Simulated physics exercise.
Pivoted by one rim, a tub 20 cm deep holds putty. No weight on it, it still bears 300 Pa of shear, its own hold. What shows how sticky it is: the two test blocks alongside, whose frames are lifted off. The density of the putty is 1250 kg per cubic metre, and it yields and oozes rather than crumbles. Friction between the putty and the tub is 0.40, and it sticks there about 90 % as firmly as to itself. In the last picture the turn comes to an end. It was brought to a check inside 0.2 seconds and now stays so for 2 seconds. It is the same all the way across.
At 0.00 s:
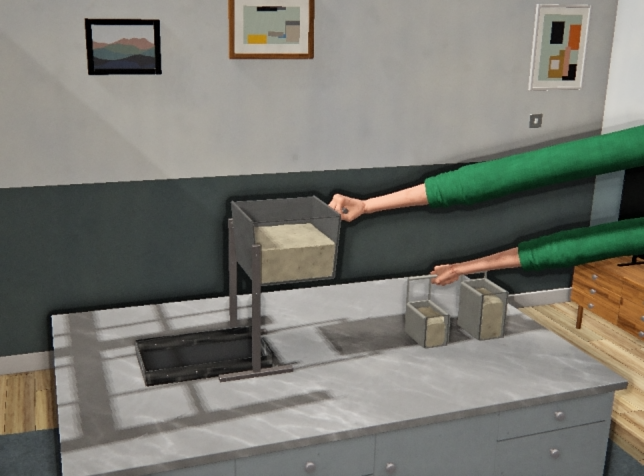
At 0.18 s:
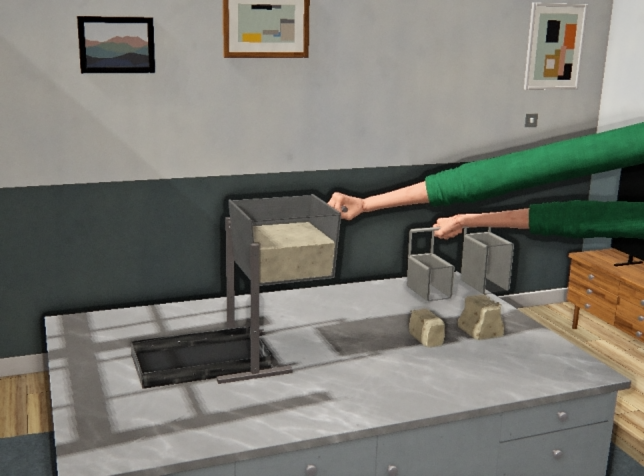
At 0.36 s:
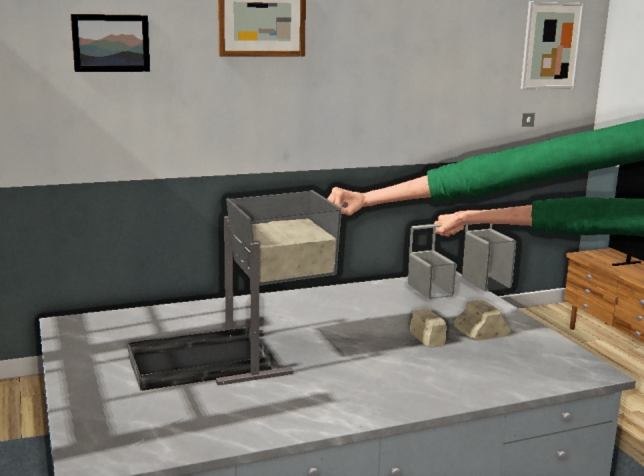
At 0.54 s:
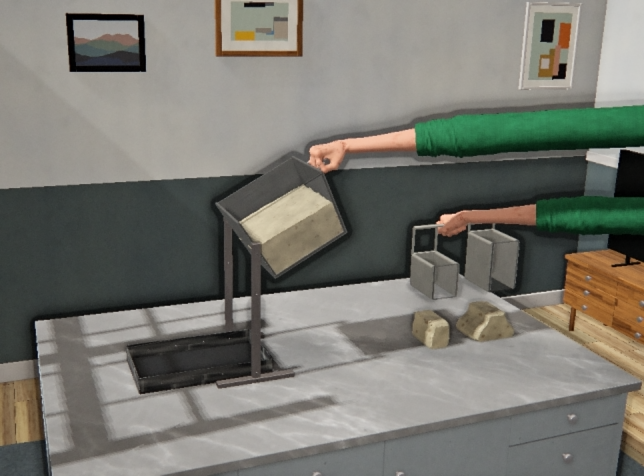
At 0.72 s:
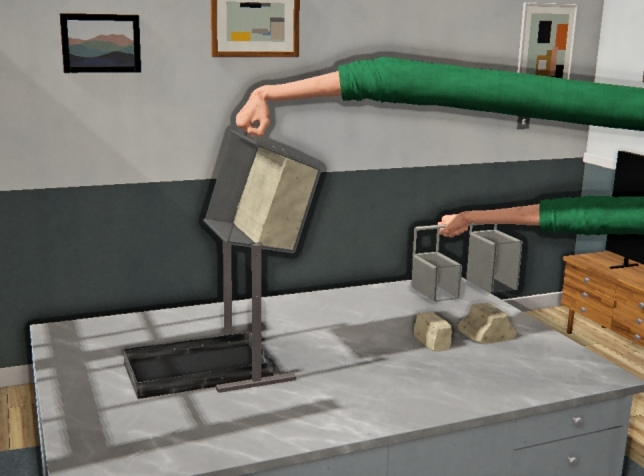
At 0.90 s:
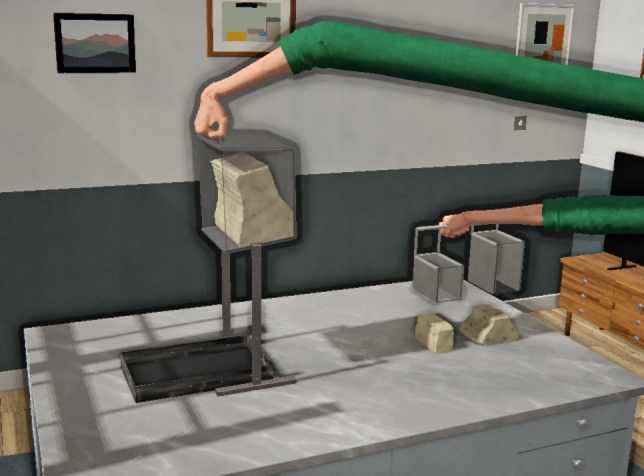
Two pale blocks on the counter slumped, the right one more, as a hand raised their open metal cases; then another hand turned a gray tub onto its side, and the putty inside shifted and bulged.
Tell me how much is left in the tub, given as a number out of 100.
It should be close to 42 out of 100.
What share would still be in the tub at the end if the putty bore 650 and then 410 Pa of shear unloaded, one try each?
Respectively, close to 60 % and close to 50 %.
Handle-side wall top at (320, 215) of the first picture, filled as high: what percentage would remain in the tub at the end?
I'd put it at close to 55 per cent.
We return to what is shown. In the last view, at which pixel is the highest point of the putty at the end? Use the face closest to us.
It ends up highest close to (275, 218).
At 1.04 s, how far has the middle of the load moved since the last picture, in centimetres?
About 9 cm.
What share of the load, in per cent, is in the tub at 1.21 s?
The tub holds some 45 % at that moment.
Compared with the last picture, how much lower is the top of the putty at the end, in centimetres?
About 15 cm.
By 1.04 s, the tub is at 92 degrees and holds 69 %.
By 1.21 s, the tub is at 92 degrees and holds 44 %.
By 1.38 s, the tub is at 92 degrees and holds 43 %.
By 1.55 s, the tub is at 92 degrees and holds 42 %.
By 2.90 s, at the end, the tub is at 92 degrees and holds 42 %.
